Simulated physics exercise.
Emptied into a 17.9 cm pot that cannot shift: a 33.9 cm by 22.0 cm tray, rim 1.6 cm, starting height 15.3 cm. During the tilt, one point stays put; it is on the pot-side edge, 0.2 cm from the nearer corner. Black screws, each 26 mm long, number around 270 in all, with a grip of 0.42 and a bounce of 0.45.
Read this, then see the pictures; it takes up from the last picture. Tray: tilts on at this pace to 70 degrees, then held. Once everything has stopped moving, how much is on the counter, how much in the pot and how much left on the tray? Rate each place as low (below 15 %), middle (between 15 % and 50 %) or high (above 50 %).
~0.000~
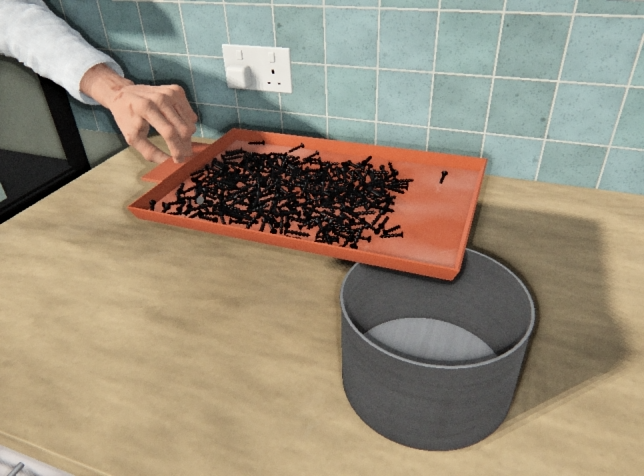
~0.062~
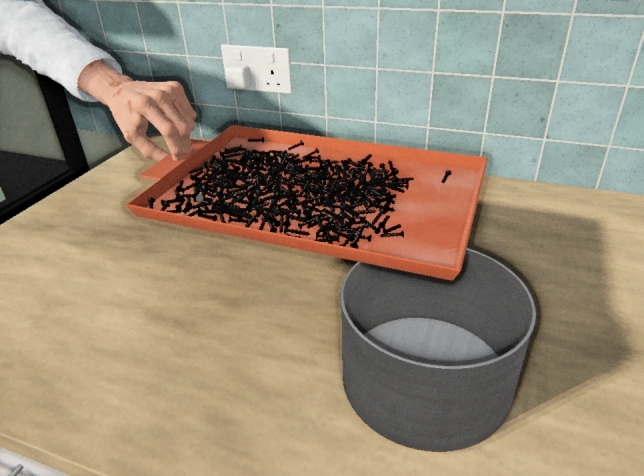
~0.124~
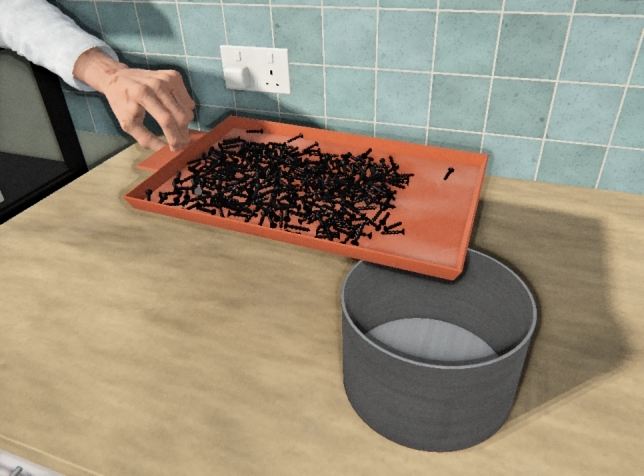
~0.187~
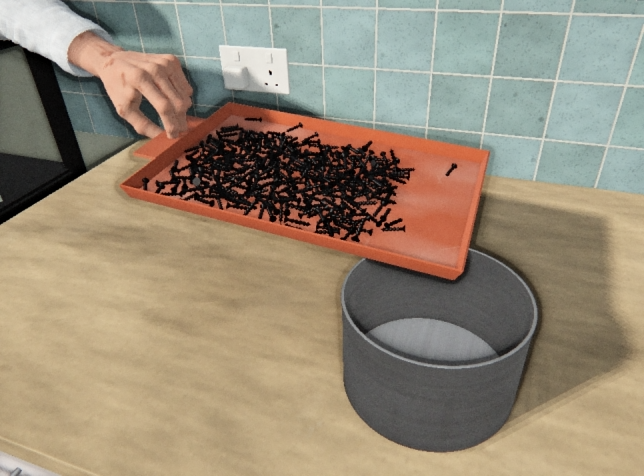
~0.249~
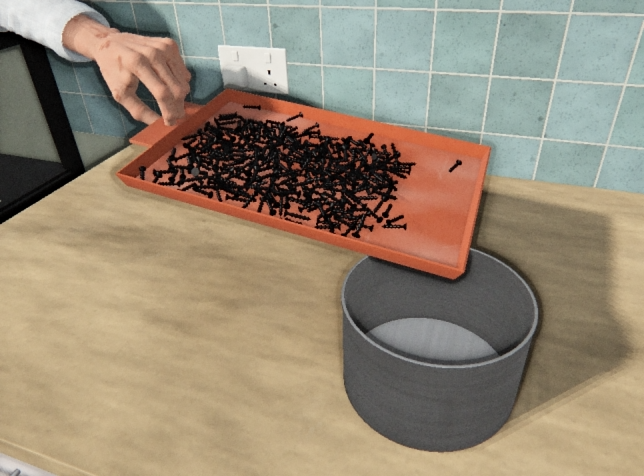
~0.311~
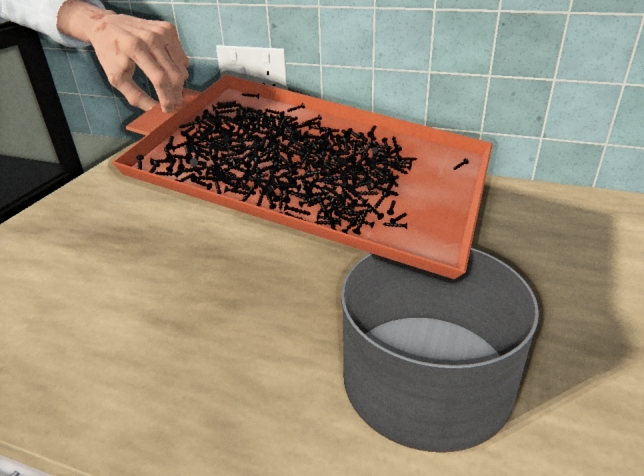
Ratings: Counter low; pot high; tray low.
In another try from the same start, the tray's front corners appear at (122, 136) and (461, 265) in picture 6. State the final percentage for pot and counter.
That works out as pot 45 and counter 45.
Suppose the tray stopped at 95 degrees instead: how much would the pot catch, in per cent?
Share in the pot: Around 95 %.
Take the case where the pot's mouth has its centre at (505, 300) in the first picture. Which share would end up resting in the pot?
I'd expect near 90 per cent.
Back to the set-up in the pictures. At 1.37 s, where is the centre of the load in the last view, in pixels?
The middle of the load should be at about (472, 232) by then.
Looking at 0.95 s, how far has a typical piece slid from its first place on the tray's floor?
About 10 cm.
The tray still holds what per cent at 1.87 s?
Close to 10 in a hundred parts of the load.
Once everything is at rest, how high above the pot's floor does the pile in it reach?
Some 5.0 cm above the floor.
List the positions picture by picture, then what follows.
In the first frame, tray tilt 0 degrees, front corners at (135, 205) and (453, 265); middle of the pieces at (296, 185); pot at (434, 295).
In the second frame, tray tilt 1 degrees, front corners at (134, 203) and (454, 265); middle of the pieces at (296, 183).
In the third frame, tray tilt 3 degrees, front corners at (131, 195) and (456, 265); middle of the pieces at (295, 177).
In the fourth frame, tray tilt 6 degrees, front corners at (127, 184) and (457, 266), lowest corner right front; middle of the pieces at (295, 169).
In the fifth frame, tray tilt 8 degrees, front corners at (124, 172) and (458, 265), lowest corner right front; middle of the pieces at (295, 161).
In the sixth frame, tray tilt 11 degrees, front corners at (121, 161) and (459, 265), lowest corner right front; middle of the pieces at (283, 159); pot at (437, 294). Its pace works out near 45 degrees a second.
After 0.95 s, tilt 39 degrees; the tray holds 100 %, the pot 0 %.
After 1.37 s, tilt 57 degrees; the tray holds 75 %, the pot 20 %.
Then, at 1.87 s, tilt 70 degrees; the tray holds 10 %, the pot 80 %.
At rest (2.9 s), counter 5 %, pot 95 %, tray 0 %.
